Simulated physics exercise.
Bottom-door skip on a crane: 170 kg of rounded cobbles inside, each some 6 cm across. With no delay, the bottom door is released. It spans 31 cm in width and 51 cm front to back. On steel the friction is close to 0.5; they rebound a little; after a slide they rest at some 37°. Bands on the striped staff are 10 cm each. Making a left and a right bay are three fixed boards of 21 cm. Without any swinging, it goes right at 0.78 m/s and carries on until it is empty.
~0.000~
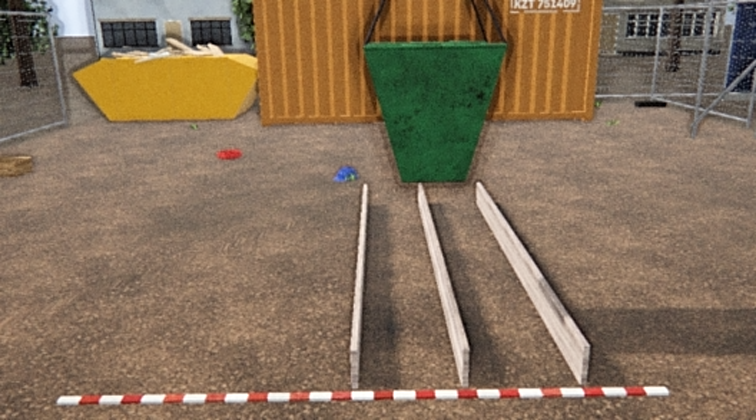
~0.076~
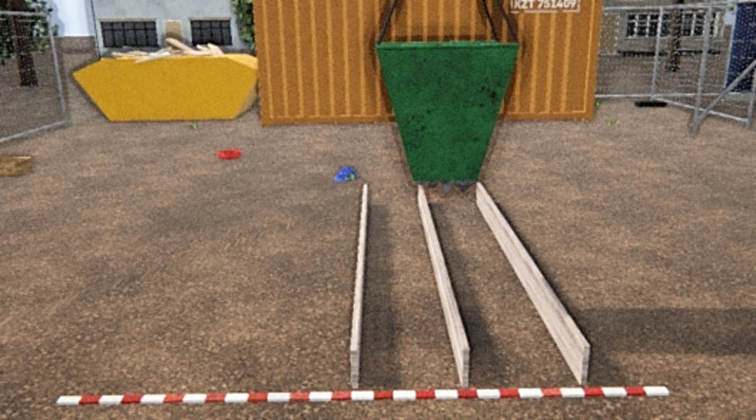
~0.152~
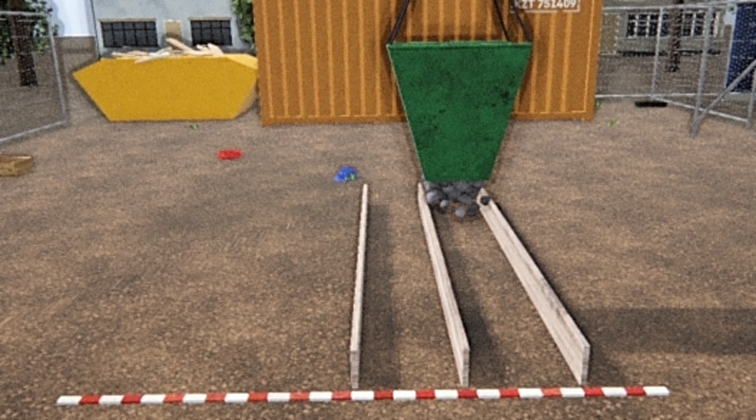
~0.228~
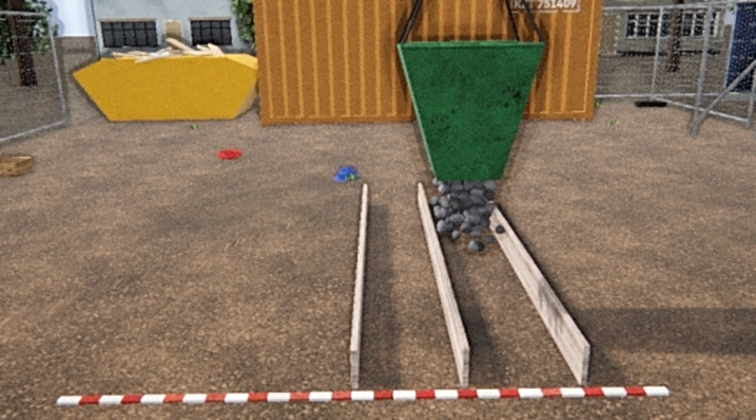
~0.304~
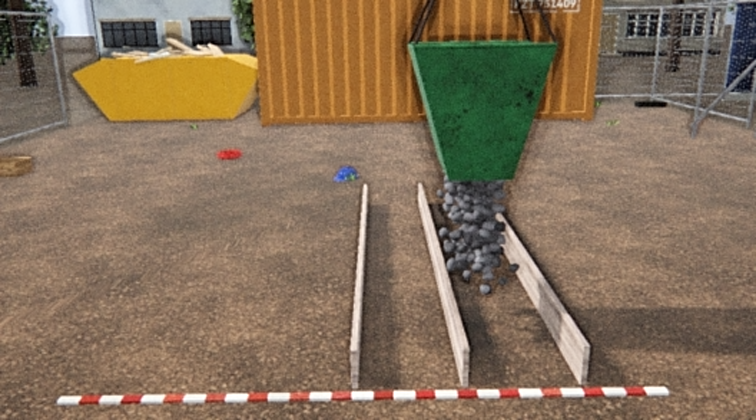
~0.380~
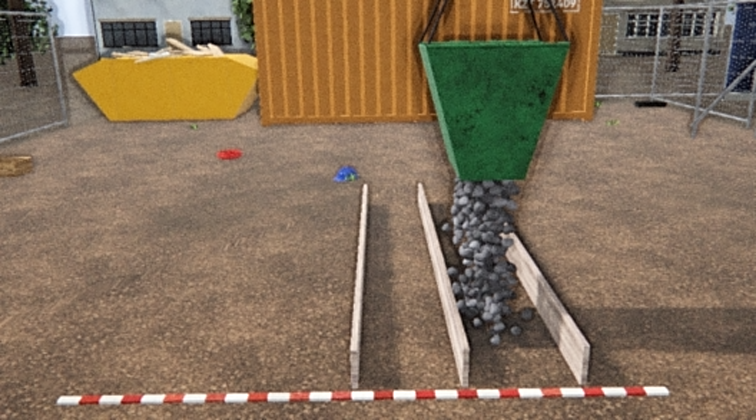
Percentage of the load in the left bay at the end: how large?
About 0 per cent is there.
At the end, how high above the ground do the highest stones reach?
Some 26 cm up.
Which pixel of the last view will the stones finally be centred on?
(518, 318).
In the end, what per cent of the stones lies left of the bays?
About 0 per cent of it.
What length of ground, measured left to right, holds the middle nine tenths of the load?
Some 110 cm from left to right.
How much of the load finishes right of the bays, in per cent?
I'd put it at roughly 20 in a hundred.
After 0.7 s, 8 % in the bottom-door skip, 92 % falling or lying in the right bay; the stones farthest right are at (561, 177).
After 1.1 s, 0 % in the bottom-door skip, 78 % falling or lying in the right bay, 22 % falling or lying right of the bays; the stones farthest right are at (648, 319).
After 1.7 s, 0 % in the bottom-door skip, 78 % falling or lying in the right bay, 22 % falling or lying right of the bays; the stones farthest right are at (737, 311).
After 2.6 s, 0 % in the bottom-door skip, 78 % falling or lying in the right bay, 22 % falling or lying right of the bays; the stones farthest right are at (747, 310).
After 4.5 s, 0 % in the bottom-door skip, 78 % in the right bay, 22 % right of the bays; the stones farthest right are at (747, 310).
